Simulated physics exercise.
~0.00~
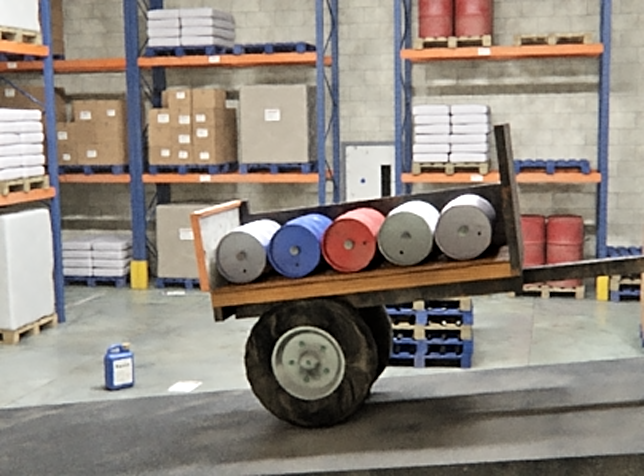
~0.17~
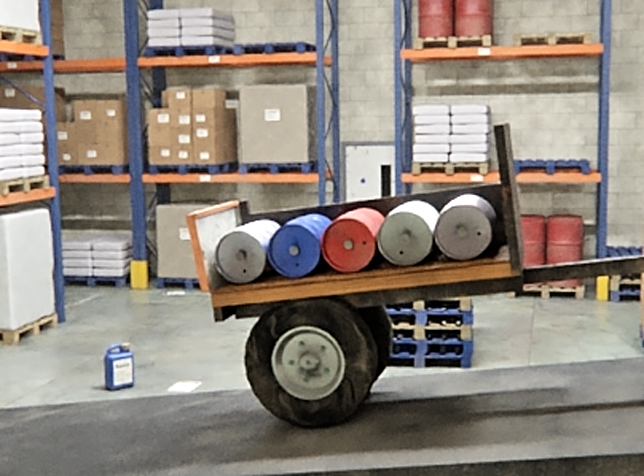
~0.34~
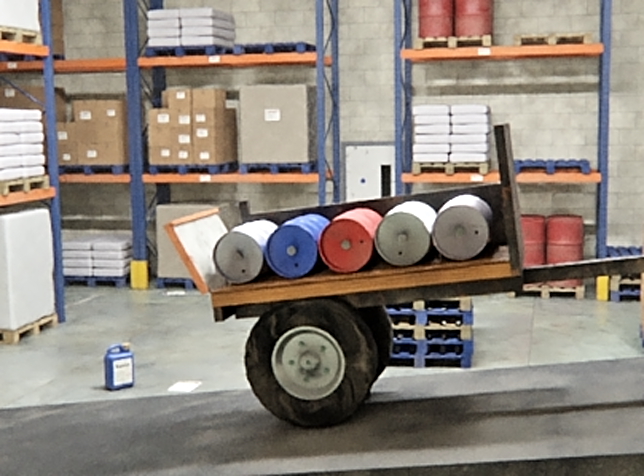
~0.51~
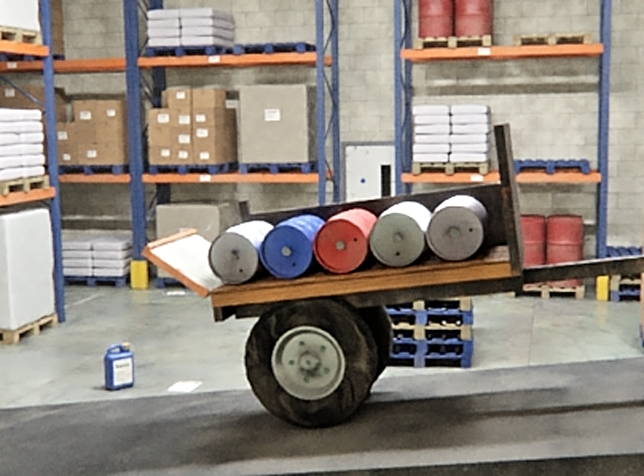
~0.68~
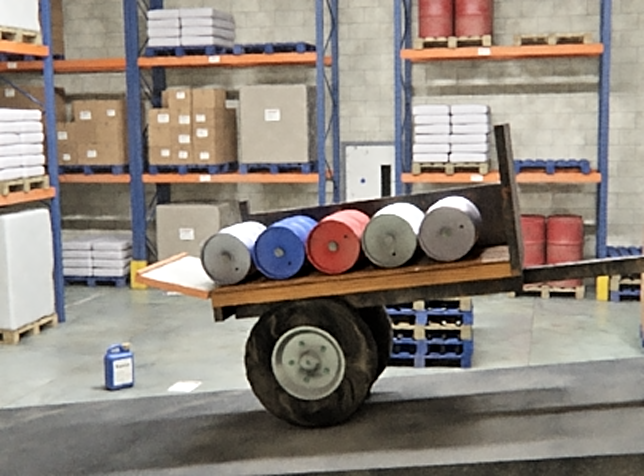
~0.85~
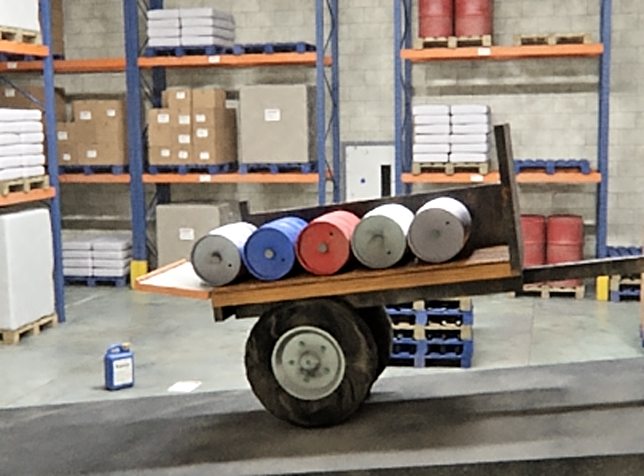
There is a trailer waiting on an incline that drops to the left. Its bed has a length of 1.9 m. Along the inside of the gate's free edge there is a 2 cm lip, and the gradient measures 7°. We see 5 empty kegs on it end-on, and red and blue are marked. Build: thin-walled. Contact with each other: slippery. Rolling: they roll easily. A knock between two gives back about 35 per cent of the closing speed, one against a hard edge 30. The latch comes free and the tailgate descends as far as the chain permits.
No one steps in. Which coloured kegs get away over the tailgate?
By the end red is still there, and Blue is still there.
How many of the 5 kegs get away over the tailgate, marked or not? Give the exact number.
Total: 0.
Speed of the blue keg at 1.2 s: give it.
Close to 0.4 m/s then.
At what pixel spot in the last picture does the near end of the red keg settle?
My best guess is somewhere around (261, 255).
Then, 1.2 s in, red is on the bed, 60 cm short of the hinge, rolling left; blue is on the bed, 25 cm short of the hinge, rolling left; 0 out so far.
Then, 1.4 s in, red is on the bed, 50 cm short of the hinge, rolling left; blue is on the bed, 15 cm short of the hinge, rolling left; 0 out so far.
Then, 1.7 s in, red is on the bed, 40 cm short of the hinge, rolling left; blue is on the bed, 5 cm short of the hinge, rolling left; 0 out so far.
In the end (2.0 s), red is on the bed, 35 cm short of the hinge; blue is on the gate, 5 cm past the hinge; 0 out so far.
